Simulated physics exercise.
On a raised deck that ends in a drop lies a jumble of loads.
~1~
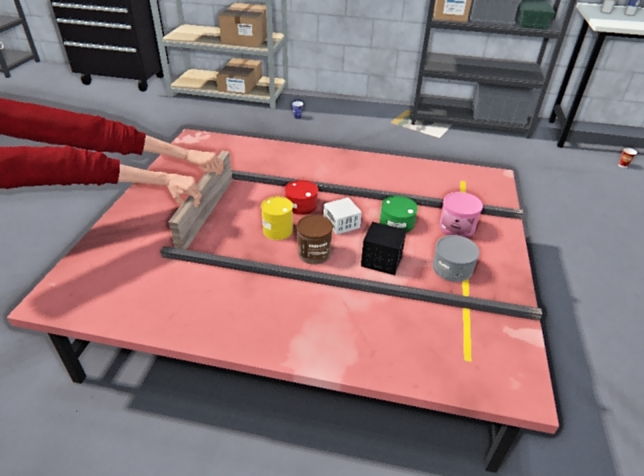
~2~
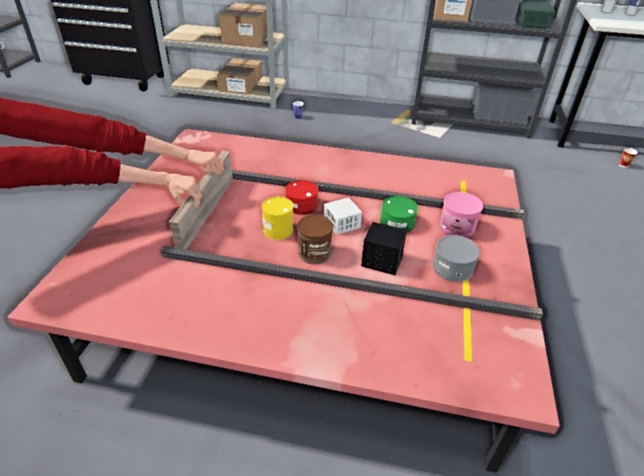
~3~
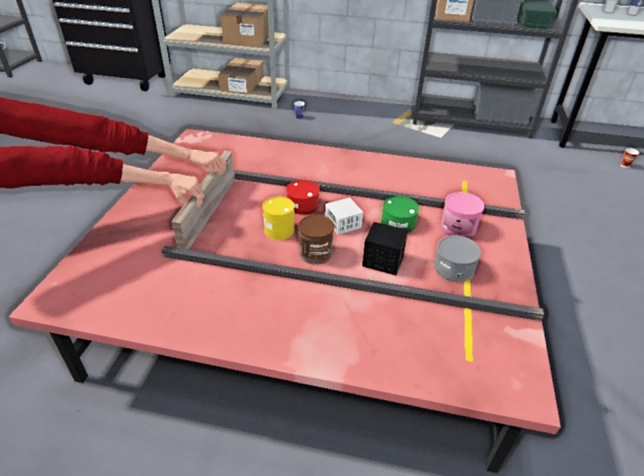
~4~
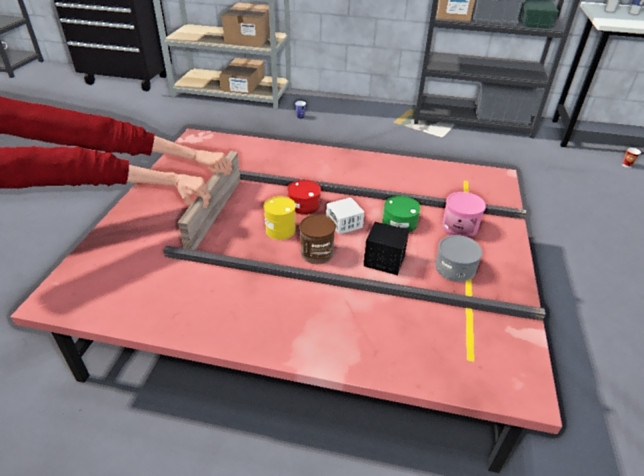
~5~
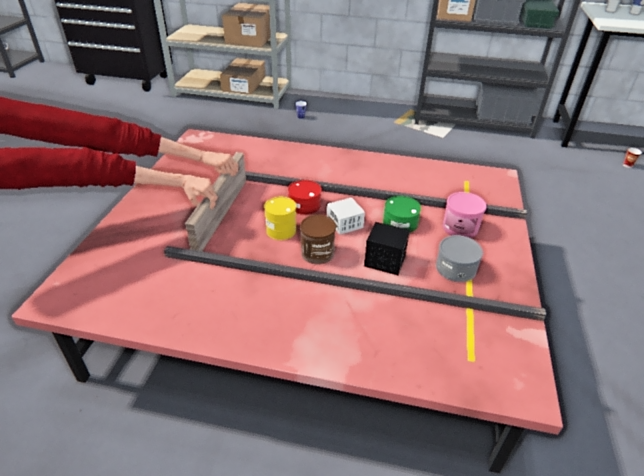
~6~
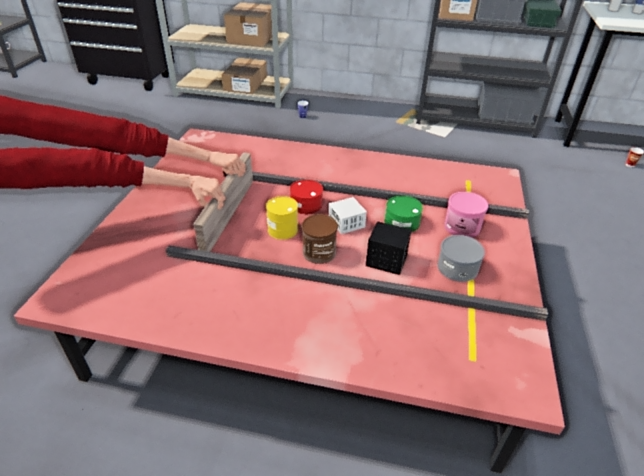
The clip shows two red-sleeved arms holding a plank between dark rails on a pink table, sliding it slightly right toward a group of colourful containers and crates, which stay still near and beside a yellow line.
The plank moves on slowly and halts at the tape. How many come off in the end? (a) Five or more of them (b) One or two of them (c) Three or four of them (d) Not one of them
b, one or two of them.
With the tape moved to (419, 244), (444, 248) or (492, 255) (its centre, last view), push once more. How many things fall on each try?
Those tries give 0, 1 and 4.
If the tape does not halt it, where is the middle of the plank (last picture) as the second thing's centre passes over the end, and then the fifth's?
About (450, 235), then about (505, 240).
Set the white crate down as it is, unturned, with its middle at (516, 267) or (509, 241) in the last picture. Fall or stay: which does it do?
Taking the two places in order, it ends up down and then ends up down.
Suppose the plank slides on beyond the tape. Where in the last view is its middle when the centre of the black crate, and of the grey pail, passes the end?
Roughly (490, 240); roughly (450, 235).
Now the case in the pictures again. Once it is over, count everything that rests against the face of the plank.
3 in contact.
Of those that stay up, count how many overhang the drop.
The total would be 2.
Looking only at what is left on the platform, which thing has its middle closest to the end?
That would be the green canister.
Early on, none off yet; pink pail at rest near (465, 215); grey pail at rest near (460, 258); green canister at rest near (403, 214).
A while later, none off yet; pink pail at rest near (465, 215); grey pail at rest near (460, 258); green canister travelled a little near (420, 212).
Further along, none off yet; pink pail travelled about its own width near (519, 224); grey pail travelled about its own width near (515, 259); green canister travelled well along near (481, 218).
Finally, the number that fall off is one or two; lost, grey pail and pink pail.
